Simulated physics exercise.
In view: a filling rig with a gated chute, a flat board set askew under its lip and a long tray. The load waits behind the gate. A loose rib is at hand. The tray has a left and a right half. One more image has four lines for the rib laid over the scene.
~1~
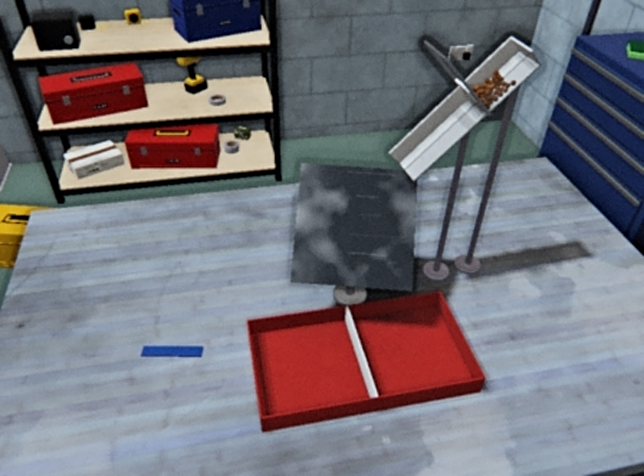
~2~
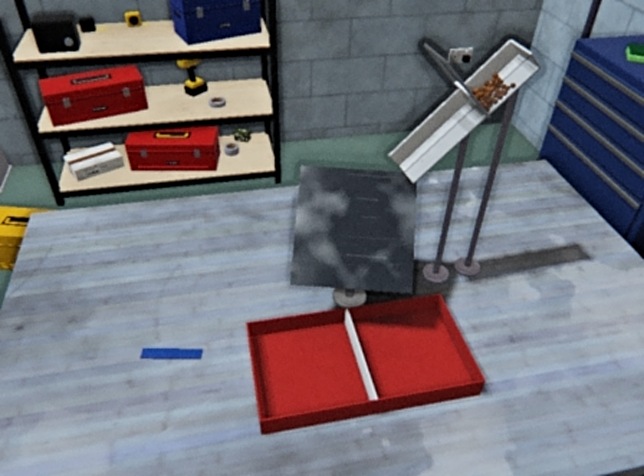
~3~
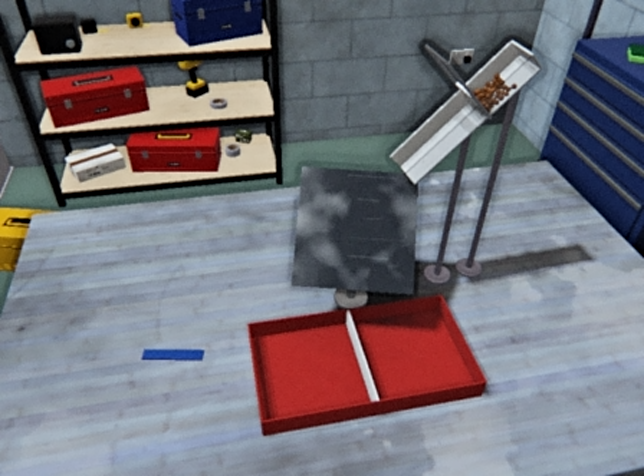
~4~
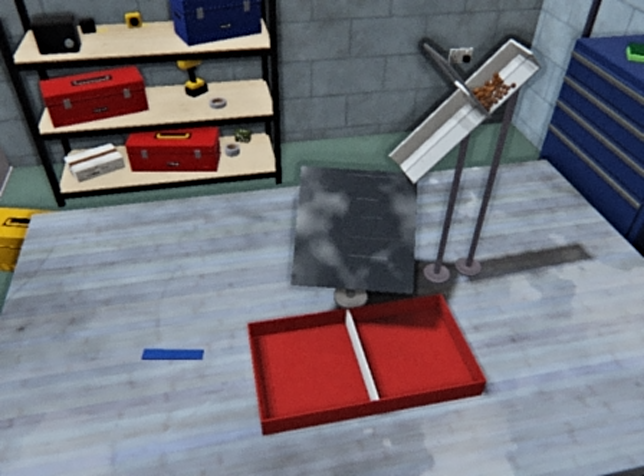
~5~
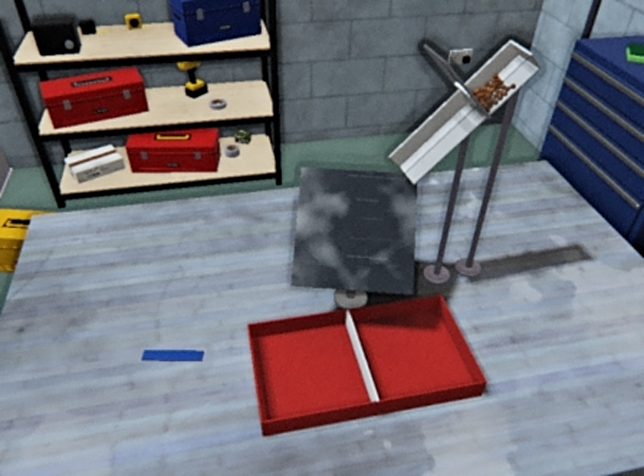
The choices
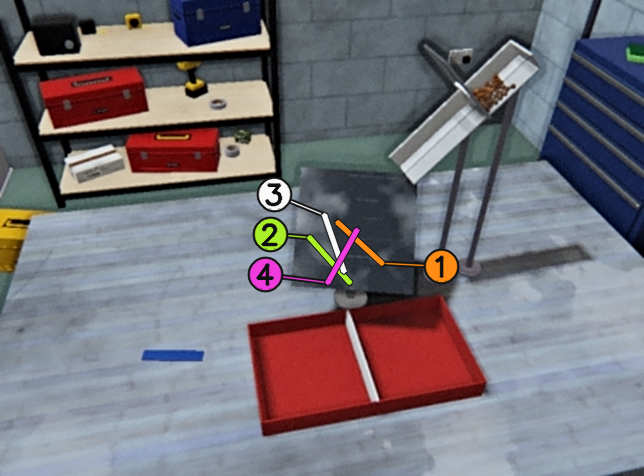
In a workshop with shelves of toolboxes, a raised white chute holding small brown pieces slopes toward a tilted dark board behind a divided red tray, with a blue strip on the table to the left; nothing visibly moves.
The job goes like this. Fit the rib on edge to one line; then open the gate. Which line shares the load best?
I would pick line 3.
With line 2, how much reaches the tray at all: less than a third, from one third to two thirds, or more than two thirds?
More than two thirds.
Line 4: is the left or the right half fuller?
More lands on the left.
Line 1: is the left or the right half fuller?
Right.
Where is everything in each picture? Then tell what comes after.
In the first picture, load behind the gate near (485, 91), cereal balls; lip of the chute near (407, 172), sloping fairly steeply.
In the second picture, middle of the board near (355, 227), tilted fairly steeply; middle of its low edge near (351, 289); of its high edge near (359, 169).
In the third picture, front corners of the tray near (262, 422) and (486, 382); front end of its middle wall near (378, 401); gate still shut near (467, 92).
In the fourth picture, middle of the load near (485, 94); lip near (407, 175).
In the fifth picture, middle of the load near (485, 95); lip near (407, 176).
On the marked copy, line 1 from (337, 222) to (382, 263); line 2 from (309, 237) to (349, 282); line 3 from (324, 215) to (343, 271); line 4 from (356, 230) to (327, 282).
With 1, of what is caught, a small share in the left half, the bulk in the right.
With 2, of what is caught, a small share in the left half, the bulk in the right.
With 3, of what is caught, close to half in the left half, close to half in the right.
With 4, of what is caught, all but a few in the left half, a small share in the right.
